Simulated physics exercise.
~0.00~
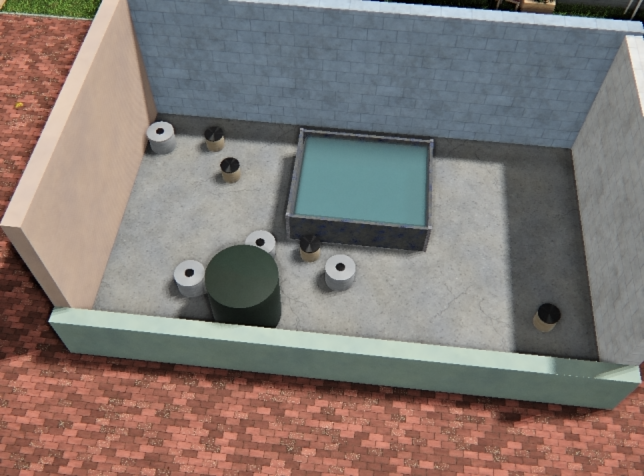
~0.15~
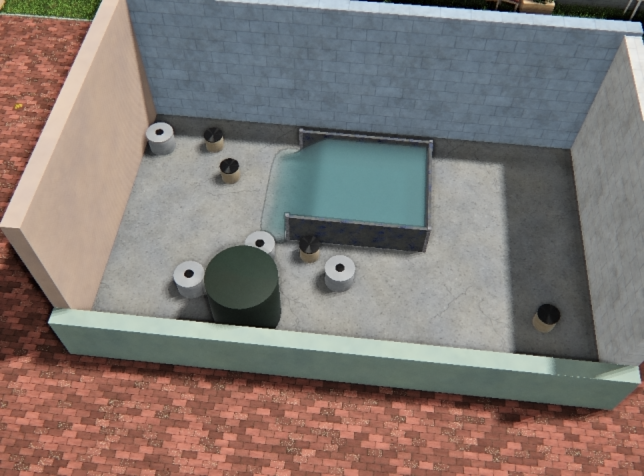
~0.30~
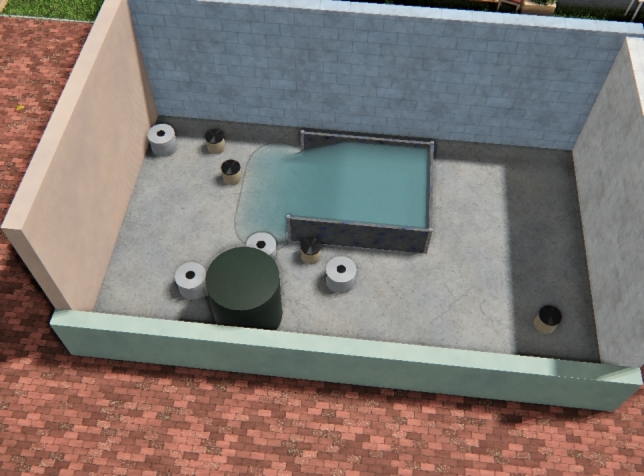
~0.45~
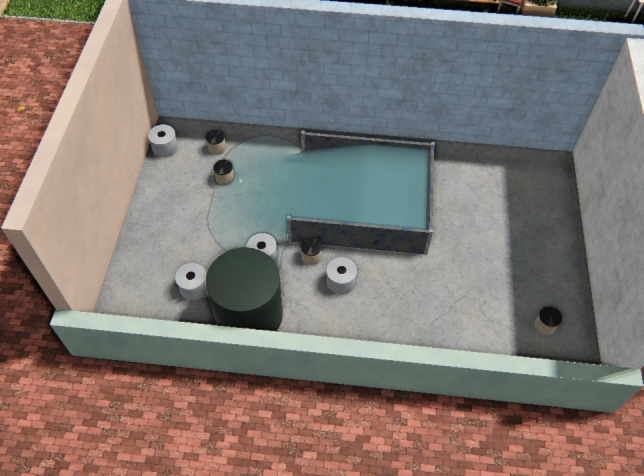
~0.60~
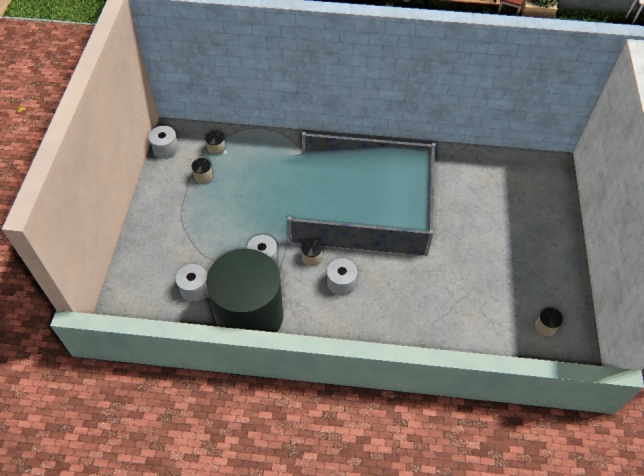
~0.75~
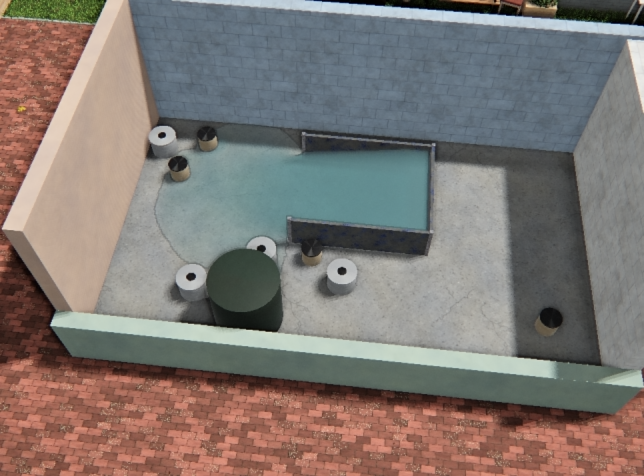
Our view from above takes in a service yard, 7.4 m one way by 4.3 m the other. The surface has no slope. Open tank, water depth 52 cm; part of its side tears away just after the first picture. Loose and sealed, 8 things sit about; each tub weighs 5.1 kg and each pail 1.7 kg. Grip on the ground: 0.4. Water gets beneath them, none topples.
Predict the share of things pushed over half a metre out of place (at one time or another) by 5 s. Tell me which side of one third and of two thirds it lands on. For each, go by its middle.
The tally will land in the middle bracket.
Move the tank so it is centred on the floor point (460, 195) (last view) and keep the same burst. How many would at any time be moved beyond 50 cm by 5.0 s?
In that case the number is 6.
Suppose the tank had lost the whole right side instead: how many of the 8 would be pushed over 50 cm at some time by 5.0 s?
Then it comes to 2.
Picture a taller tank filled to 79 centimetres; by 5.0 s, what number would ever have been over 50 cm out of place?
So the tally would be 7.
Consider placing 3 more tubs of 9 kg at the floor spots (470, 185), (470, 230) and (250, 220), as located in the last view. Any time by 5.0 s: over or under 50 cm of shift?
Within it, within it, beyond it.
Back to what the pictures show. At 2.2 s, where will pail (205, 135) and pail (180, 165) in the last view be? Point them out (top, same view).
Somewhere about (164, 102) and (147, 138).
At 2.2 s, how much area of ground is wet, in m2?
Flooded: Near 14 m2.
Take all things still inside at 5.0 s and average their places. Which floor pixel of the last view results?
Centred roughly on (305, 230).
After 1.1 s 2 of 8 are over 50 cm from their spots; 1 afloat.
After 2.2 s 2 of 8 are over 50 cm from their spots; 3 afloat.
After 3.5 s 2 of 8 are over 50 cm from their spots; 4 afloat.
After 5.0 s 4 of 8 are over 50 cm from their spots, and 5 have been at some point; 4 afloat.
